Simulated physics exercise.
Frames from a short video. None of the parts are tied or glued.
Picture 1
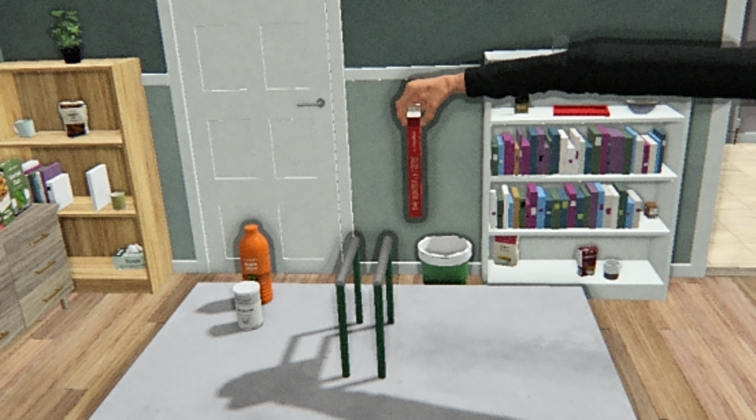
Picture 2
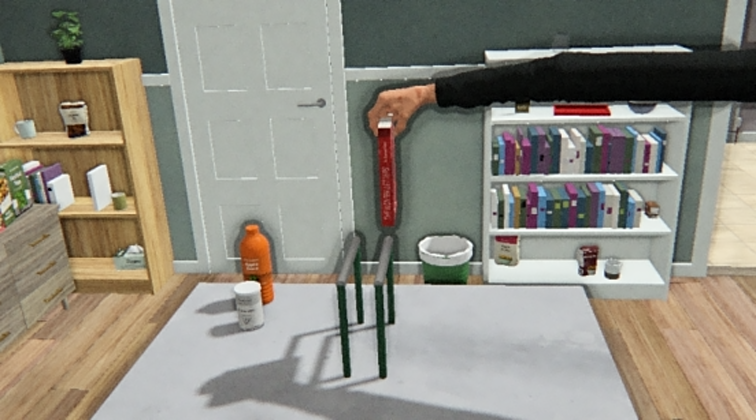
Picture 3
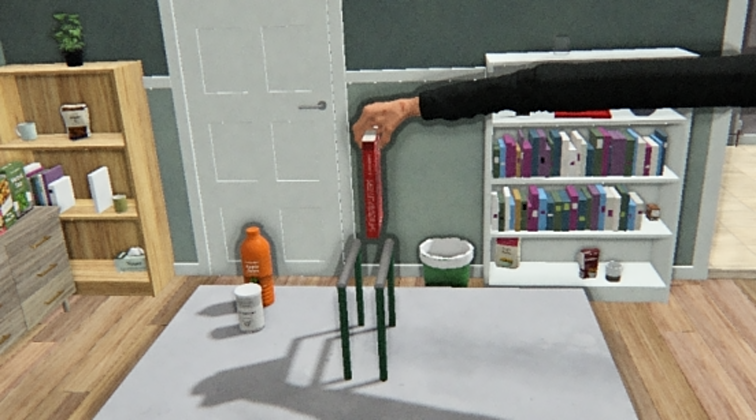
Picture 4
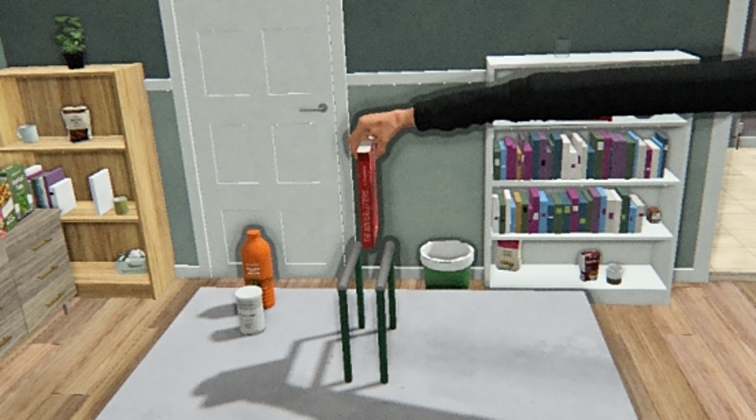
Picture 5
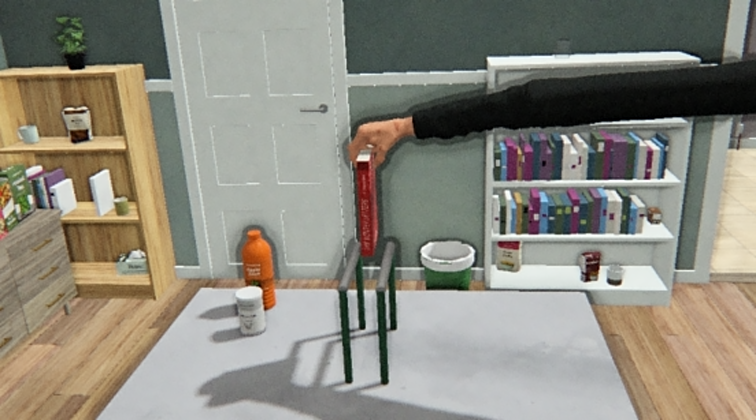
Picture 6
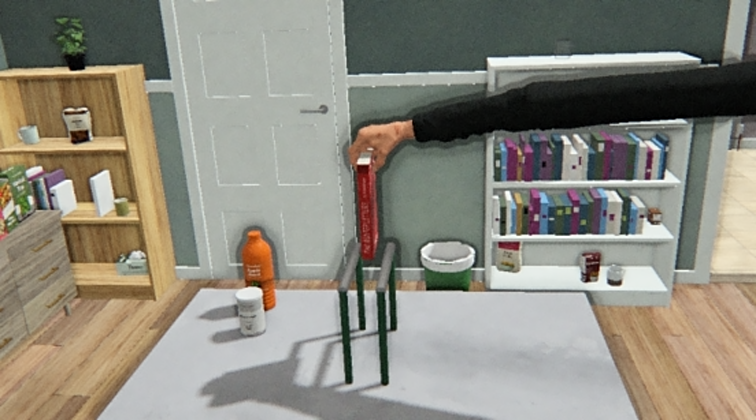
Red book held upright by a hand moving left and lowering over two dark green stands on a grey table.
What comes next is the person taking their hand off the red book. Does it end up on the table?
Yes.
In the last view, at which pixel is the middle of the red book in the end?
It winds up at roughly (374, 315).
Then, 0.20 s on from there, red book shifted about its own width near (370, 241).
Then, 0.30 s on from there, red book shifted well along near (373, 309).
Then, 0.40 s on from there, red book shifted well along near (374, 314).
In the end, moved from the start, red book; the other 2 unmoved. At the end, from the last picture's camera, red book near (374, 315). The book reaches the table.
